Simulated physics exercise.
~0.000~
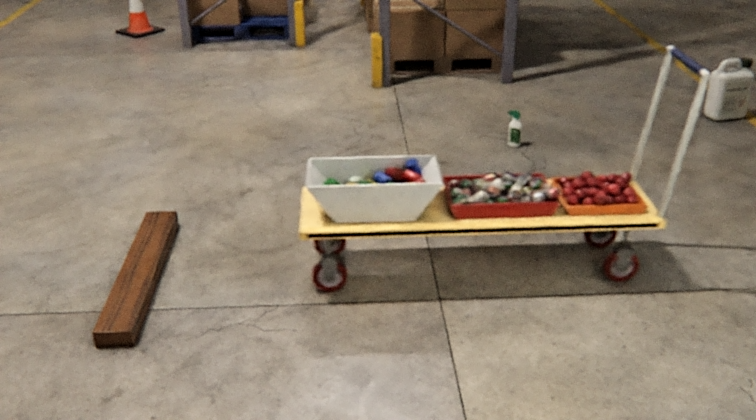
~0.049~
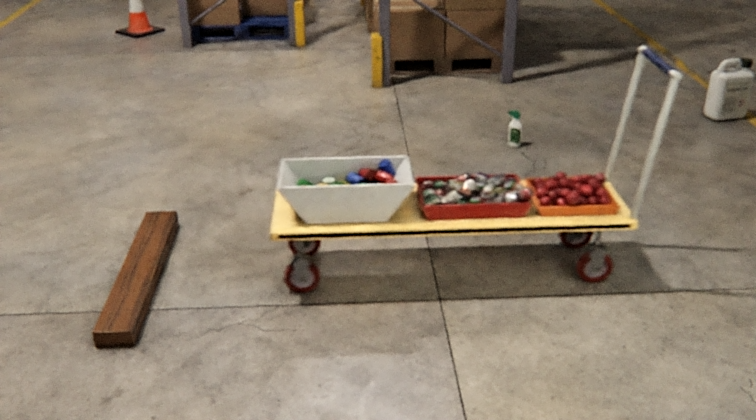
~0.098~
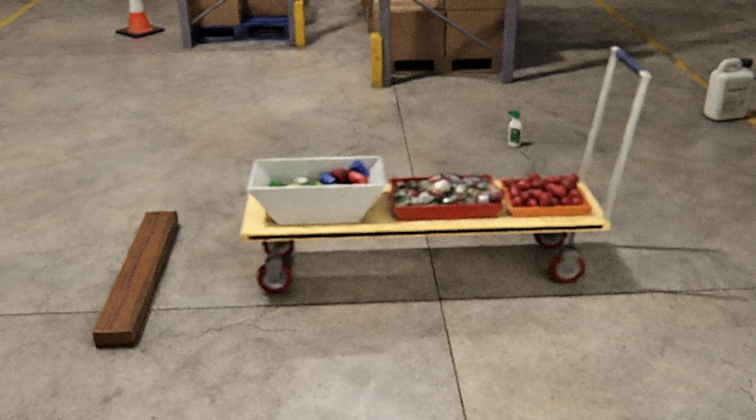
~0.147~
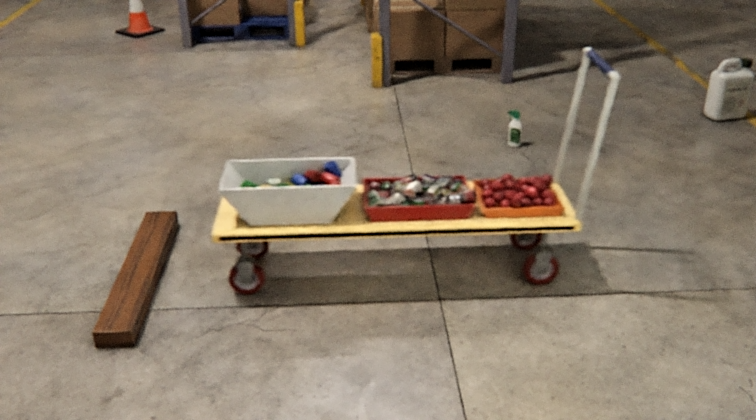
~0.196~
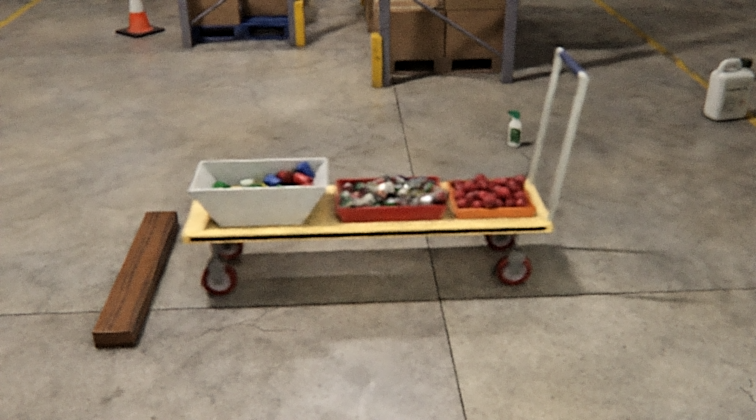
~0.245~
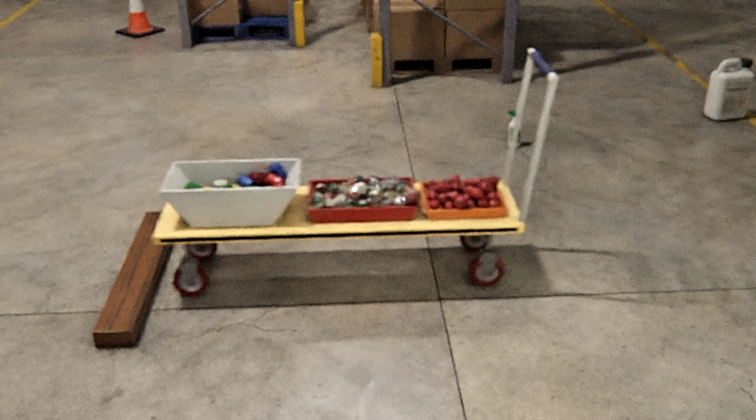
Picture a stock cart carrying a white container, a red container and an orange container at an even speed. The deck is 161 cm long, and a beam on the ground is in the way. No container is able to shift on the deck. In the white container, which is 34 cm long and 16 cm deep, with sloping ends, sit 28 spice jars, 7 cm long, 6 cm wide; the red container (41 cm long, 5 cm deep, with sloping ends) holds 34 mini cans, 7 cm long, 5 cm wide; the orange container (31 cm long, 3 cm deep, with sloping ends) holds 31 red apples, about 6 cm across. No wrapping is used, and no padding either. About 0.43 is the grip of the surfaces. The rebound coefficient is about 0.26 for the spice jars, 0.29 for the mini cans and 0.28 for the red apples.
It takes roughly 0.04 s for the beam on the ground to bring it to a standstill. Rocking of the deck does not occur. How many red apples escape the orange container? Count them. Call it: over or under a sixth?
Over.
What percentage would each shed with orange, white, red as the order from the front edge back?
With that order the white container sheds 10 per cent of its load, the red container 30 per cent, and the orange container 50 per cent.
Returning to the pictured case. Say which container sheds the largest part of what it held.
Result: Orange container.
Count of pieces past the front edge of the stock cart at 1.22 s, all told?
Some 2 pieces.
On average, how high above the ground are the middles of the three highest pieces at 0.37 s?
I'd put it close to 54 cm.
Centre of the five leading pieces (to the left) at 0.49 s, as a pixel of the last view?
Their mean place is roughly (151, 170) in the last picture.
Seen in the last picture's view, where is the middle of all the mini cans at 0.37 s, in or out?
Somewhere around pixel (317, 196).
After 0.27 s, contact.
After 0.37 s, the white container has all 28, the red container is down by 2 of 34 and the orange container is down by 4 of 31.
After 0.49 s, the white container has all 28, the red container is down by 5 of 34 and the orange container is down by 11 of 31.
After 0.72 s, the white container is down by 2 of 28, the red container is down by 7 of 34 and the orange container is down by 13 of 31.
Final count (at 1.22 s), the white container is down by 2 of 28, the red container is down by 10 of 34 and the orange container is down by 13 of 31. Asked share, 13 of 31, 42 per cent.
